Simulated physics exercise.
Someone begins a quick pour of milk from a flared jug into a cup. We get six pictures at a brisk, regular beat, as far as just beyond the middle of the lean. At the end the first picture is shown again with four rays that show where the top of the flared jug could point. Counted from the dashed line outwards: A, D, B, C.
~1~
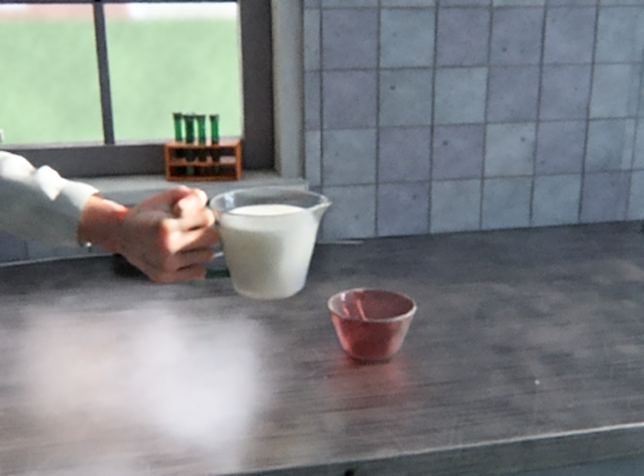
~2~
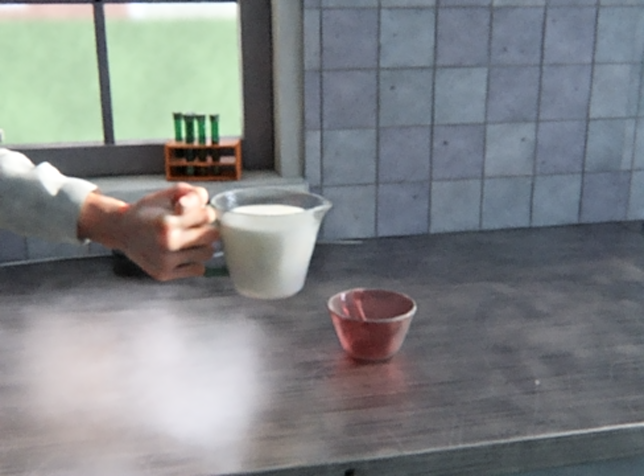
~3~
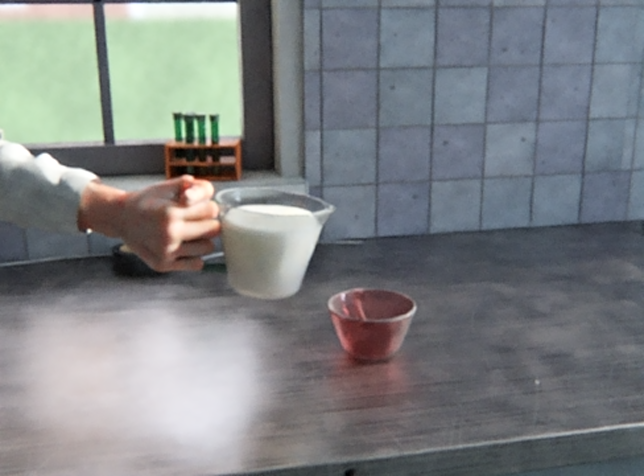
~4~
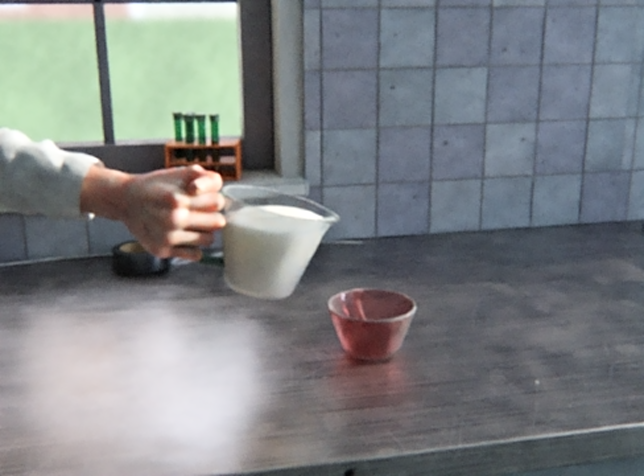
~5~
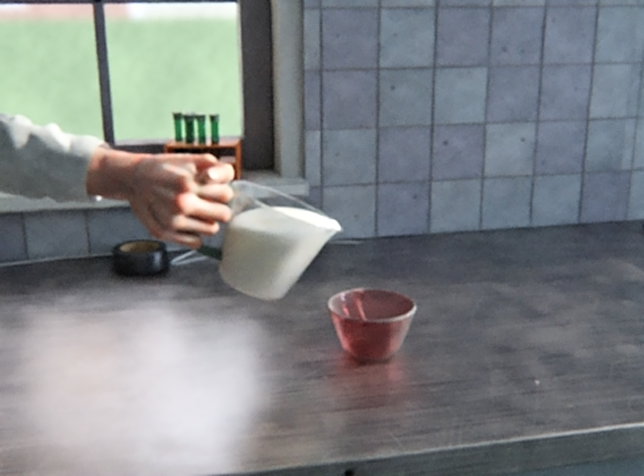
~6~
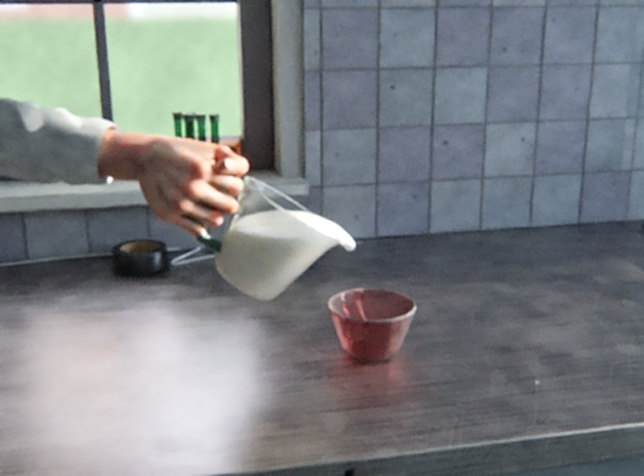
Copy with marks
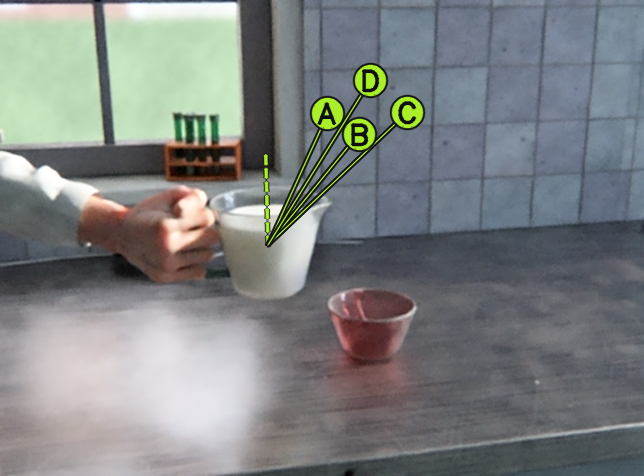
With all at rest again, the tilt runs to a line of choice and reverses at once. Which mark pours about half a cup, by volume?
B beats the others.
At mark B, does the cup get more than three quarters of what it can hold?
No.
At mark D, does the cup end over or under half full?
Under half.
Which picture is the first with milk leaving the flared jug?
Picture 6.
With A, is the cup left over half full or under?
Under half.
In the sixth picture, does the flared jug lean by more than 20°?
Yes.
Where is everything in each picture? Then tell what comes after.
Upright, lip at (330, 200); rim of the cup round (371, 304); nothing has left yet, in the first frame.
Upright, lip at (331, 202); nothing has left yet, in the second frame.
Tipped about 7°, lip at (334, 208); nothing has left yet, in the third frame.
Tipped about 15°, lip at (338, 217); nothing has left yet, in the fourth frame.
Tipped about 24°, lip at (341, 228); nothing has left yet, in the fifth frame.
Tipped about 34°, lip at (342, 241); milk is over the lip, down to (346, 246), in the sixth frame.
On the marked copy, A at (320, 129); B at (348, 146); C at (394, 124); D at (361, 95).
If A is chosen, the cup ends with about 14 % of what it can hold.
If B is chosen, the cup ends with about 52 % of what it can hold.
If C is chosen, the cup ends with about 70 % of what it can hold; 5 % of the milk is spilt.
If D is chosen, the cup ends with about 30 % of what it can hold.
